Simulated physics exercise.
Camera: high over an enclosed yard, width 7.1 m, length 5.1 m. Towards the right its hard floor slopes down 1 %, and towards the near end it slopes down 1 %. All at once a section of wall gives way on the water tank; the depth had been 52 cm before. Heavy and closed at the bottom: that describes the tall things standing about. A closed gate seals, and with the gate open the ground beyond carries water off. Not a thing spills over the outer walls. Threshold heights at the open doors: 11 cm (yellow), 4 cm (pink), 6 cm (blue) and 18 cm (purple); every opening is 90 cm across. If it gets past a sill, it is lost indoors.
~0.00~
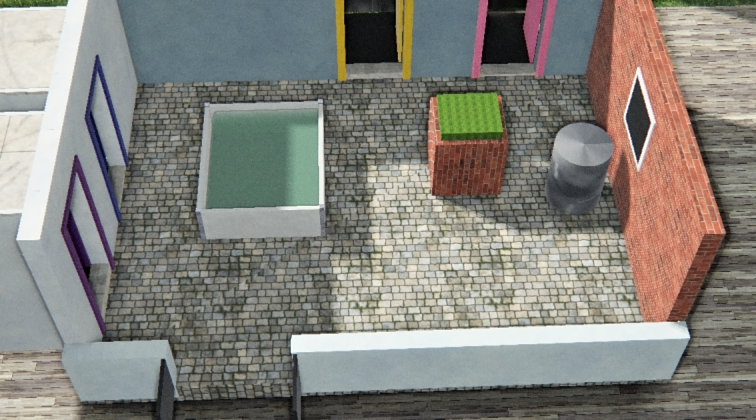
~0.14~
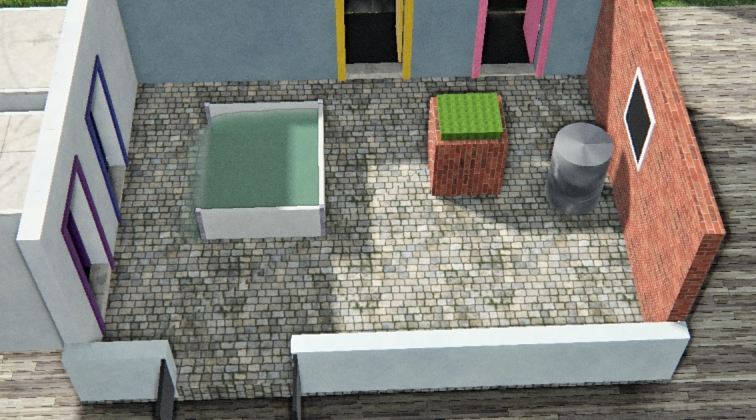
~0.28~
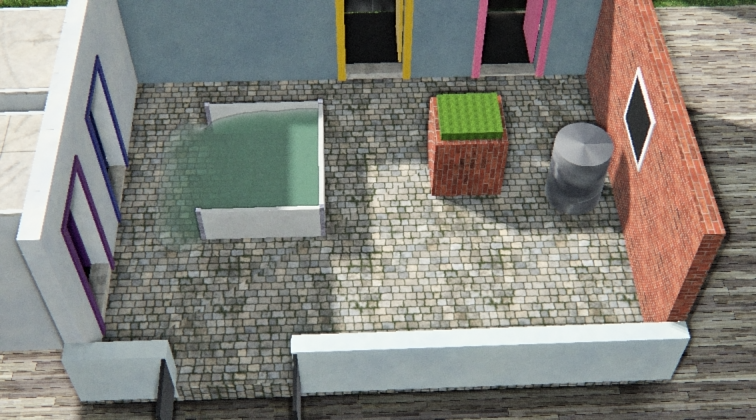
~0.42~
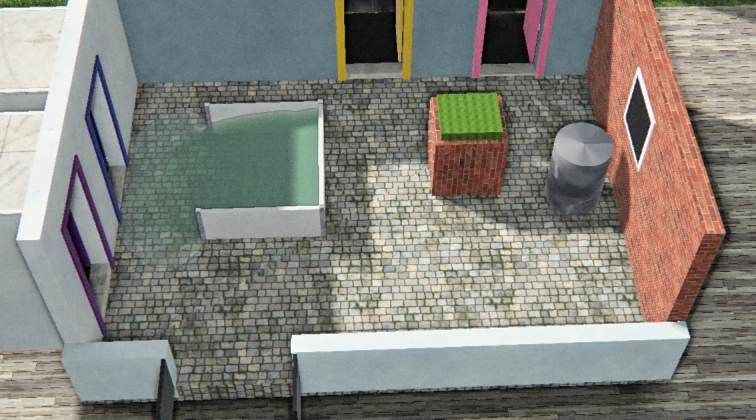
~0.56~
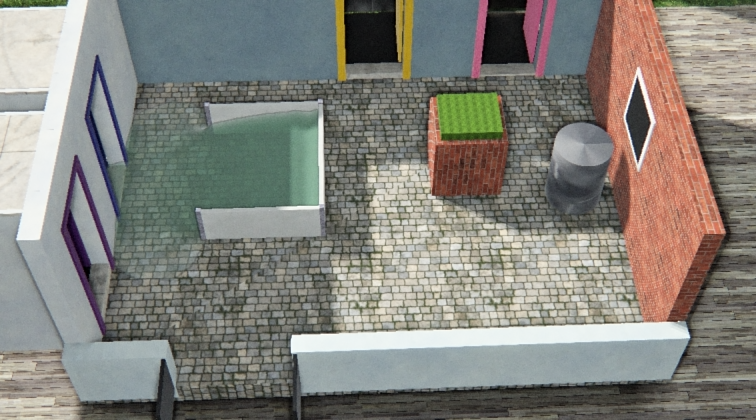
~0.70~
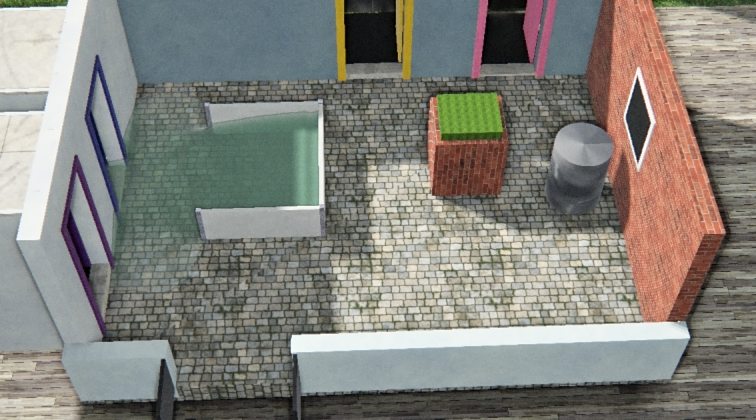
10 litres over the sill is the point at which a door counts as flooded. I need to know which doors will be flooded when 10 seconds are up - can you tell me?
Sure: The yellow door will stay unflooded, the pink door will stay unflooded, the blue door will be flooded, the purple door will stay unflooded.
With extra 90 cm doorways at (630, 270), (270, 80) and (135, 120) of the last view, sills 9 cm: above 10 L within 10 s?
Per doorway, in order: Insufficient / insufficient / sufficient.
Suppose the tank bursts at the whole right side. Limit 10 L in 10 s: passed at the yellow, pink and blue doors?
So yellow ends up short of it, pink past the limit, blue short of it.
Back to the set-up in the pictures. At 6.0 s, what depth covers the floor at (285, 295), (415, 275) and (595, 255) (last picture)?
Around 2 cm, 1 cm and 0 cm.
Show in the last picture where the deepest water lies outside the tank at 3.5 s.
In the last picture, around (99, 371).
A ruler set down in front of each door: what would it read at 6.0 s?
Depths in centimetres - yellow: 2, pink: 3, blue: 6, purple: 6.
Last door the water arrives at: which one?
I'd say the pink one.
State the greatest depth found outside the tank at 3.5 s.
I'd put it at close to 18 cm.
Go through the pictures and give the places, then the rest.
The water tank at (263, 158) is whole and still, 52 cm deep, in the first picture.
Water pours out at (209, 175) and has run 1.0 m, to (191, 239); typically 7 cm deep outside, 52 cm at the water tank's back, in the second picture.
Water pours out at (209, 177) and has run 1.2 m, to (177, 246); typically 10 cm deep outside, 52 cm at the water tank's back, in the third picture.
The front is at (150, 257), 1.5 m from the gap at (209, 177); 2.7 m2 of floor is under water; 52 cm left at the back of the water tank, in the fourth picture.
The front is at (115, 258), 1.8 m from the gap at (209, 178); 3.5 m2 of floor is under water; 46 cm left at the back of the water tank, in the fifth picture.
The front is at (112, 280), 2.1 m from the gap at (209, 178); 3.7 m2 of floor is under water; 44 cm left at the back of the water tank, in the sixth picture.
After 1.4 s water covers 15 % of the floor and is deepest (34 cm) near (124, 193); yellow door not reached, pink door not reached, blue door 32 cm at the sill, 153 L in, purple door 11 cm at the sill, 0 L in.
After 2.2 s water covers 25 % of the floor and is deepest (26 cm) near (137, 94); yellow door not reached, pink door not reached, blue door 25 cm at the sill, 298 L in, purple door 11 cm at the sill, 0 L in.
After 3.5 s water covers 40 % of the floor and is deepest (18 cm) near (99, 371); yellow door 2 cm at the sill, 0 L in, pink door not reached, blue door 13 cm at the sill, 387 L in, purple door 7 cm at the sill, 0 L in.
After 6.0 s water covers 70 % of the floor and is deepest (11 cm) near (592, 118); yellow door 2 cm at the sill, 0 L in, pink door 3 cm at the sill, 0 L in, blue door 6 cm at the sill, 406 L in, purple door 6 cm at the sill, 0 L in.
After 10.0 s water covers 75 % of the floor and is deepest (9 cm) near (578, 356); yellow door 2 cm at the sill, 0 L in, pink door 3 cm at the sill, 0 L in, blue door 4 cm at the sill, 406 L in, purple door 4 cm at the sill, 0 L in.
